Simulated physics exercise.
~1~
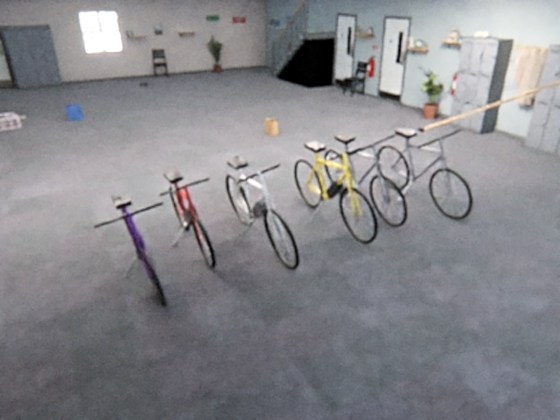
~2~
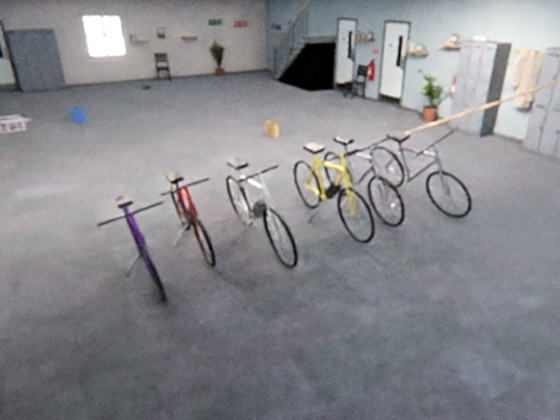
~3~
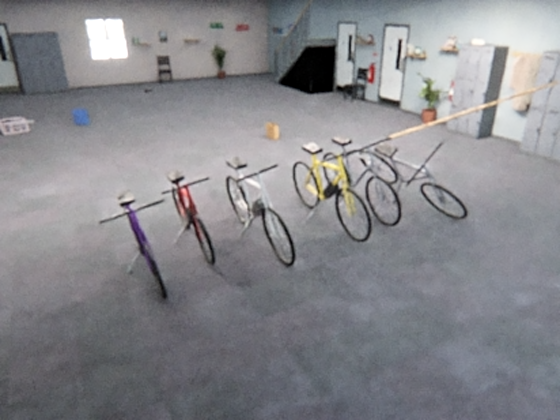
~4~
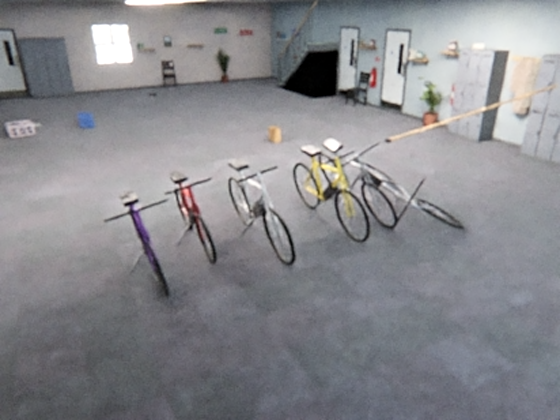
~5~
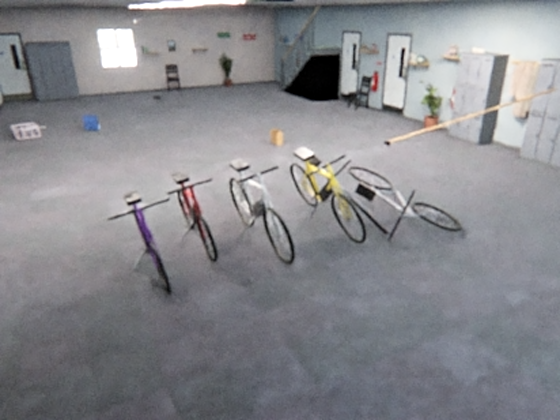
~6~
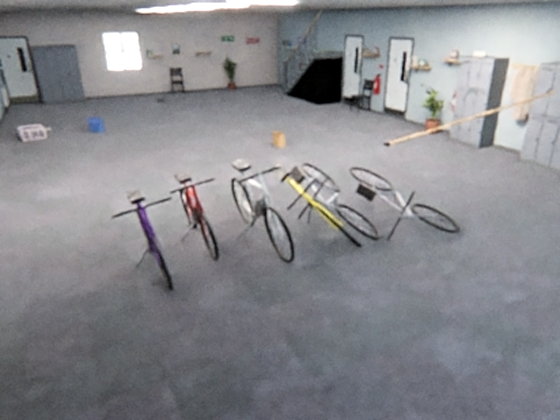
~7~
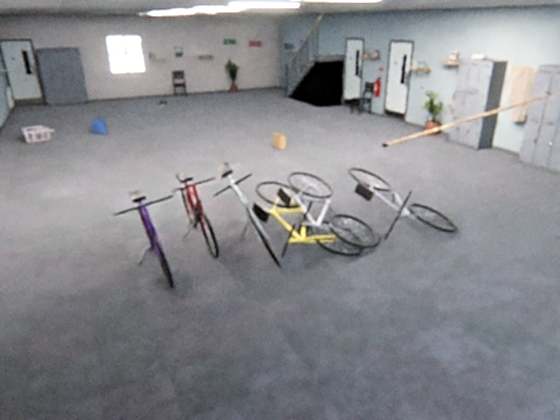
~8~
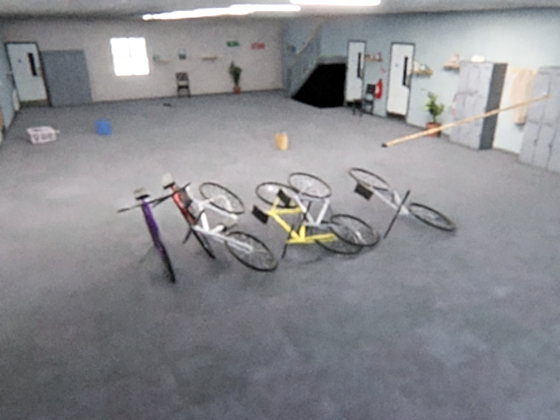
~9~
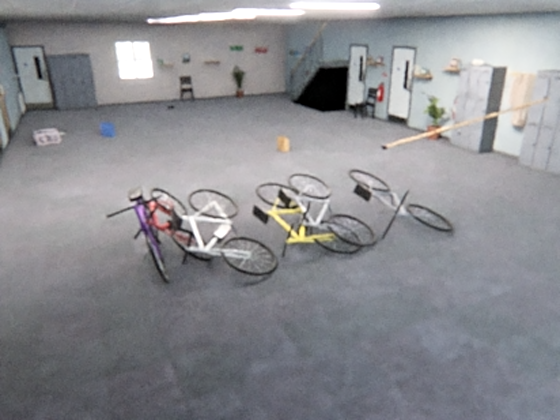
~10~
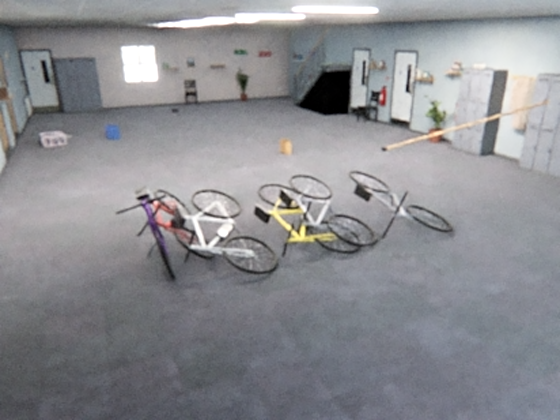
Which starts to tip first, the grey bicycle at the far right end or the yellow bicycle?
The grey bicycle at the far right end starts to tip first. The yellow bicycle is still in its parked stance at that point and only begins to go over later.
